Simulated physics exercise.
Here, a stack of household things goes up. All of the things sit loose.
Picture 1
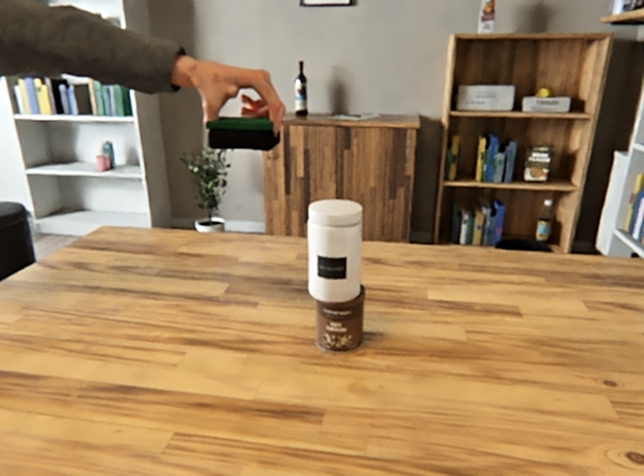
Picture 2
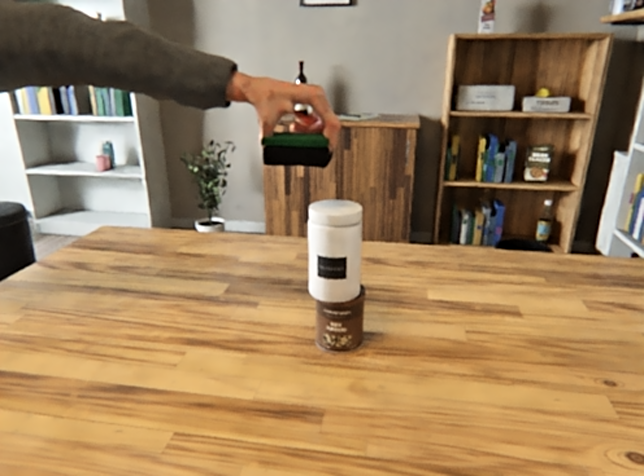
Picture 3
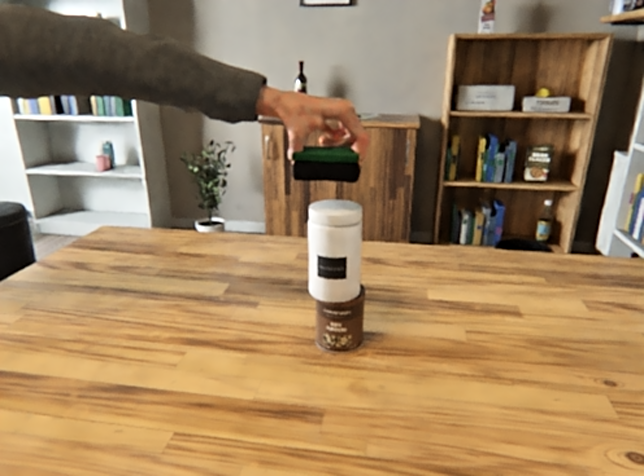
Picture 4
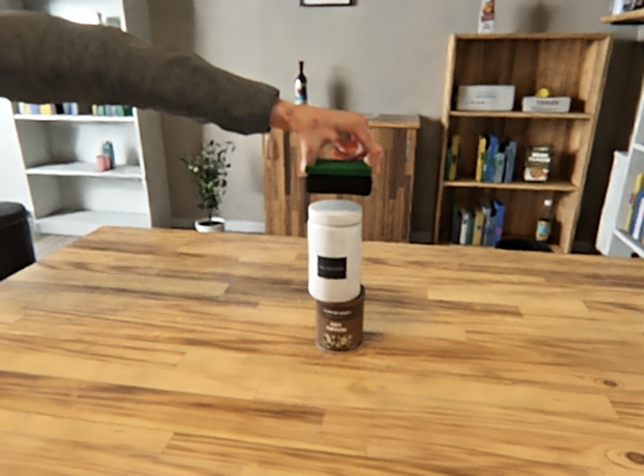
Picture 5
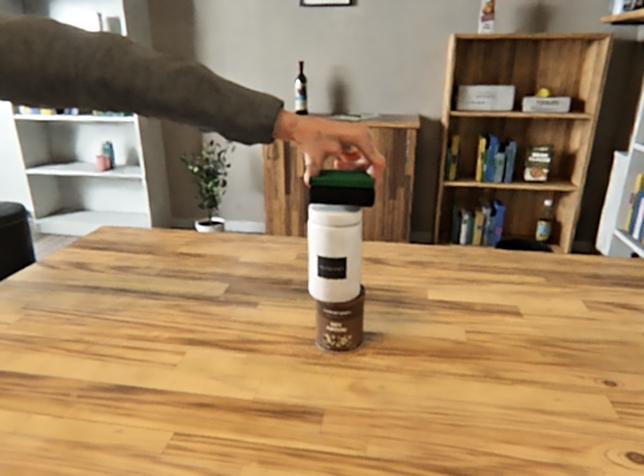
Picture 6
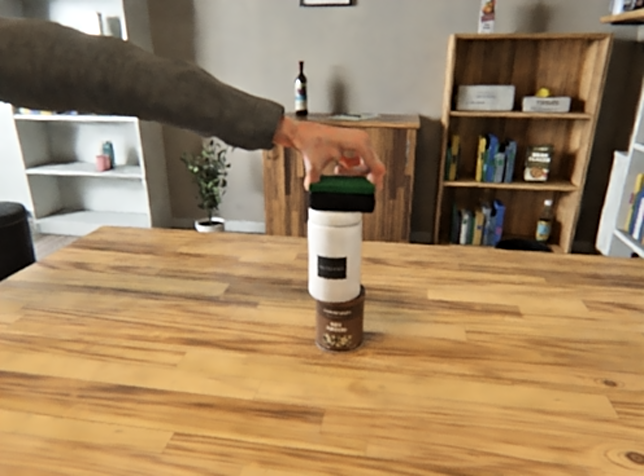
The footage shows a hand reaching in from the left with a black and green sponge, moving it right and lowering it onto a white jar stacked on a brown container, fingers still gripping it.
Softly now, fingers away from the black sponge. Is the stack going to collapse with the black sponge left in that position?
No, it remains standing.
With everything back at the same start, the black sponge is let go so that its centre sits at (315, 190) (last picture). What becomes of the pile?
Well, it is fine after that.
Then, 1.00 s on from there, no change.
Then, 2.10 s on from there, black sponge resting near (344, 195).
In the end, all 3 unmoved. At the end, from the last picture's camera, black sponge near (344, 195). The pile stays up.
